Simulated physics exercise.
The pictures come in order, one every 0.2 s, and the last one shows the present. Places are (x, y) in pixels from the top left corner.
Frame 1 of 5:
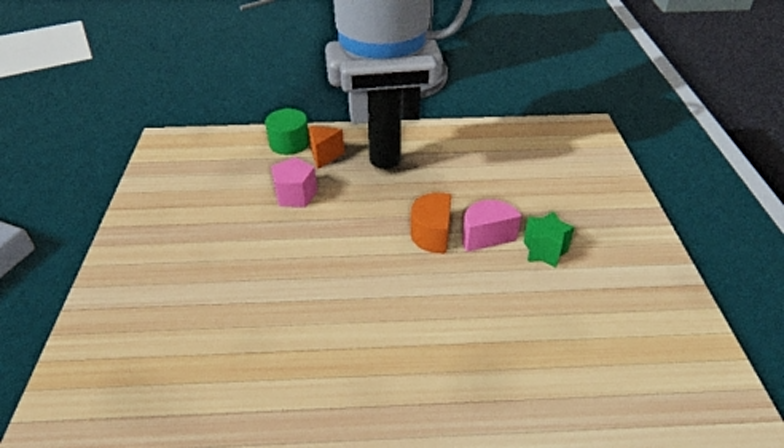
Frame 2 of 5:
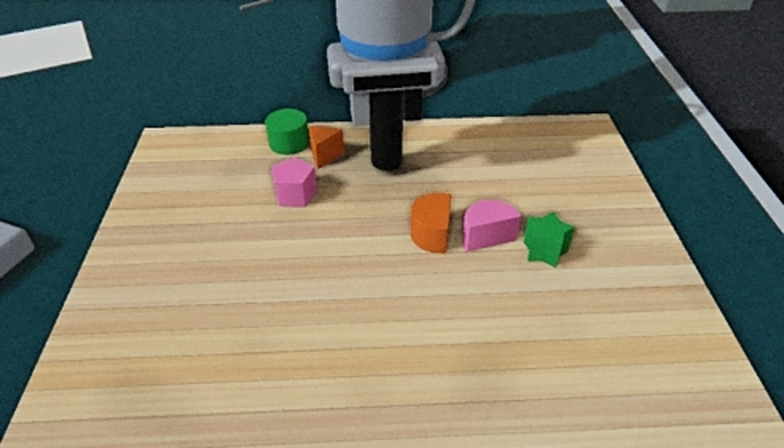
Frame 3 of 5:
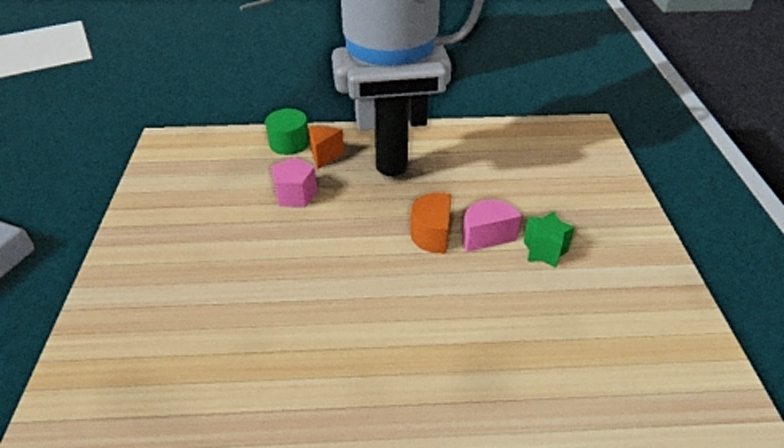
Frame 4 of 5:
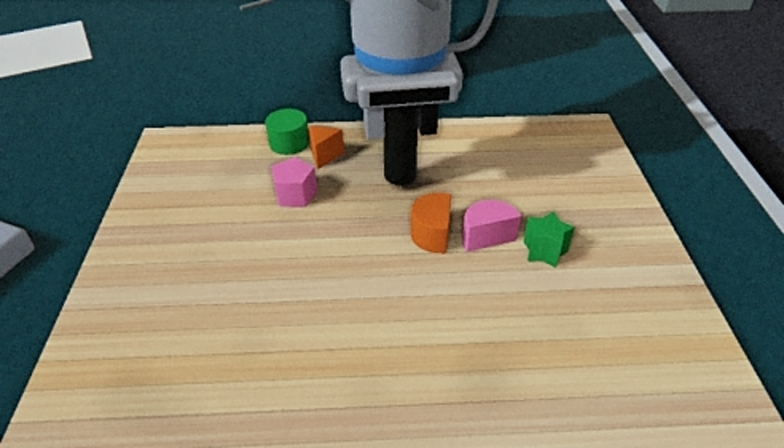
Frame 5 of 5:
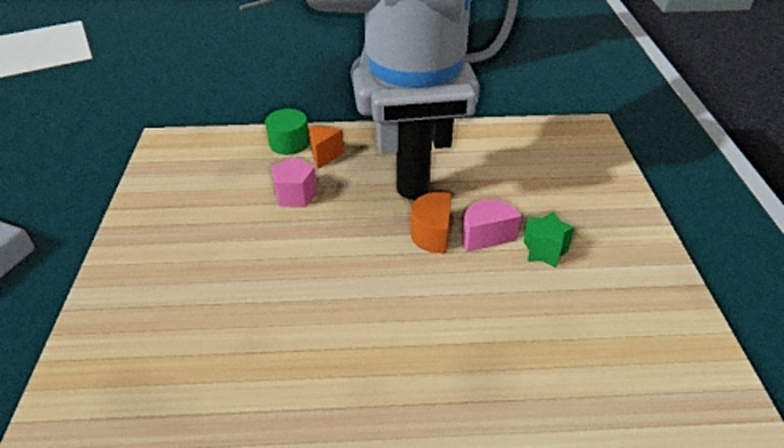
A robot arm slid its black rod a short way down and to the right over the wooden board, up close to the orange half-round block, while all six colored blocks stayed still.
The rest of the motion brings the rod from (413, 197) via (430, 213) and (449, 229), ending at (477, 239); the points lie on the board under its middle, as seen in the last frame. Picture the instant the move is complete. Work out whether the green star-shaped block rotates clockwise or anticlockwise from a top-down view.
It turns round clockwise.
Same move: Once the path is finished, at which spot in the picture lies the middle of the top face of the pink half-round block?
Its top centre is at about (520, 217).
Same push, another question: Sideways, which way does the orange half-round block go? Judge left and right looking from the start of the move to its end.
It goes right.
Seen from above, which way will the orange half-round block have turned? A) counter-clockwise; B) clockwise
Letter B.
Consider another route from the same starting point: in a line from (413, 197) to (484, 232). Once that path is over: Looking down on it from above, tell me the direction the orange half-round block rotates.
It ends up turned clockwise.
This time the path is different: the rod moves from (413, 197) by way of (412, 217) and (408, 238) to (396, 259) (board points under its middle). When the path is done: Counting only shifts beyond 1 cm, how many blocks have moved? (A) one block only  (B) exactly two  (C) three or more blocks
(A)
What follows on the original path. Halfway along, rod at (439, 213); orange half-round block at (440, 225), turned 25° clockwise.
At the end, rod at (478, 231); orange half-round block at (446, 236), turned 50° clockwise; pink half-round block at (520, 217), turned 45° anticlockwise; green star-shaped block at (557, 227), turned 20° clockwise.
